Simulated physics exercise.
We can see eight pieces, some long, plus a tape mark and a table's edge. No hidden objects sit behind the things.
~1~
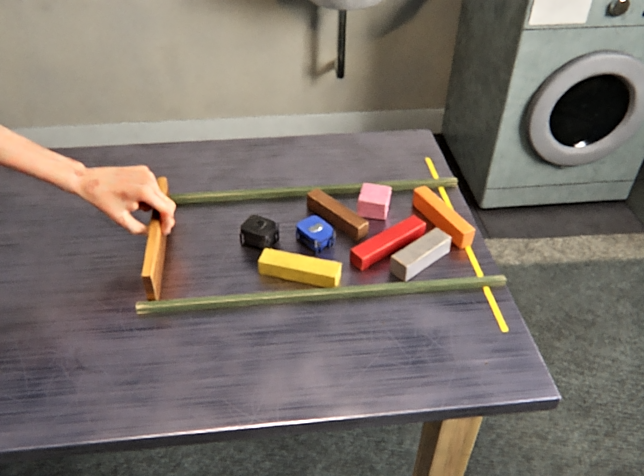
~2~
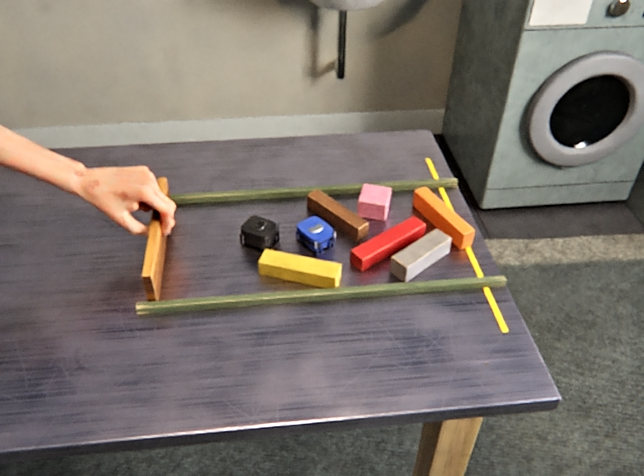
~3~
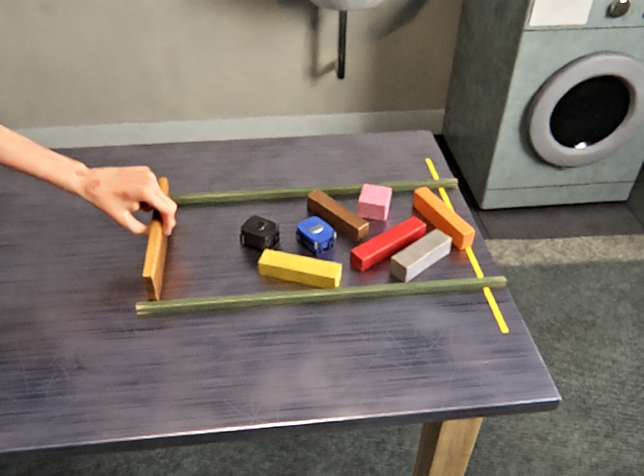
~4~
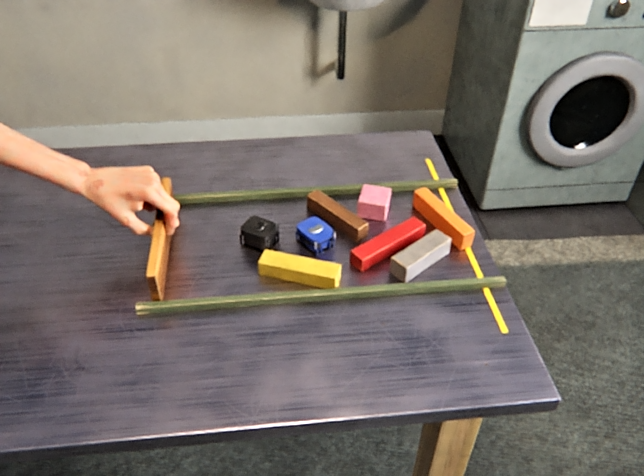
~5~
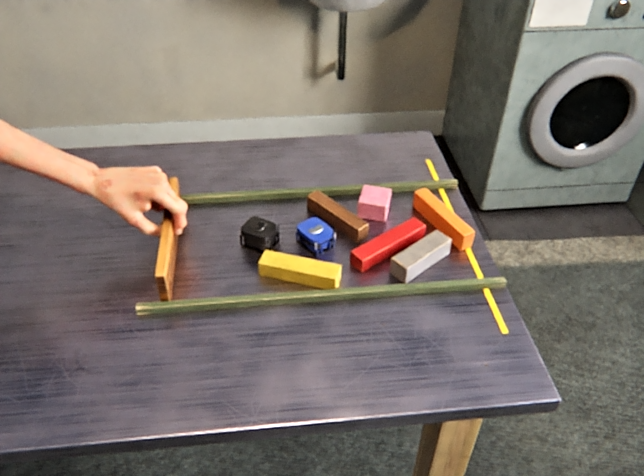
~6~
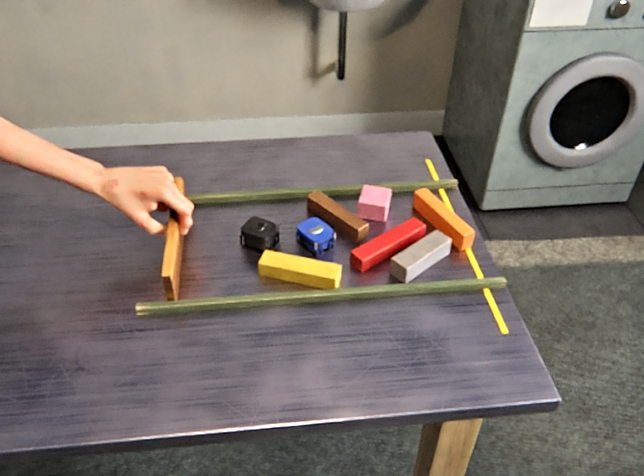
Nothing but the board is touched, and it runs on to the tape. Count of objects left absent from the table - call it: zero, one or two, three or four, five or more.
My call is five or more.
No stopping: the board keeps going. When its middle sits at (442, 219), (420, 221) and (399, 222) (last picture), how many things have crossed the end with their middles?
4, 3, 1.
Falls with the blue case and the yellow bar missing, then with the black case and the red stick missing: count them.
Result: 5 in the first case, with 5 in the second.
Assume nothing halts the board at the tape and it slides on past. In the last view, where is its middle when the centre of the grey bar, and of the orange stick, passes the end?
First one: Around (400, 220). Other one: Around (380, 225).
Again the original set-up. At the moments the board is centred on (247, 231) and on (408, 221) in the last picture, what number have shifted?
The number moved is 1 and then 8.
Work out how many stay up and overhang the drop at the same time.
1 in all.
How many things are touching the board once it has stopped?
Number in contact with it: 1.
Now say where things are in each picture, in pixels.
Orange stick (442, 216); grey bar (421, 254); red stick (389, 242); board (158, 236); tape (460, 230), in the first frame.
Grey bar (421, 255); black case (260, 235), in the second frame.
Red stick (389, 243); blue case (315, 236), in the third frame.
Orange stick (442, 217); brown bar (337, 215), in the fourth frame.
Grey bar (421, 256); yellow bar (300, 270), in the fifth frame.
Orange stick (442, 218); grey bar (421, 256); red stick (389, 244); board (175, 236); tape (460, 232), in the sixth frame.
Early on, none off yet; orange stick at rest near (442, 218); grey bar at rest near (421, 256); red stick at rest near (389, 244).
A while later, none off yet; orange stick travelled a little near (467, 207); grey bar travelled about its own width near (459, 240); red stick travelled about its own width near (442, 232).
Finally, the number that fall off is five or more; lost, yellow bar, blue case, brown bar, pink block, red stick, grey bar and orange stick.
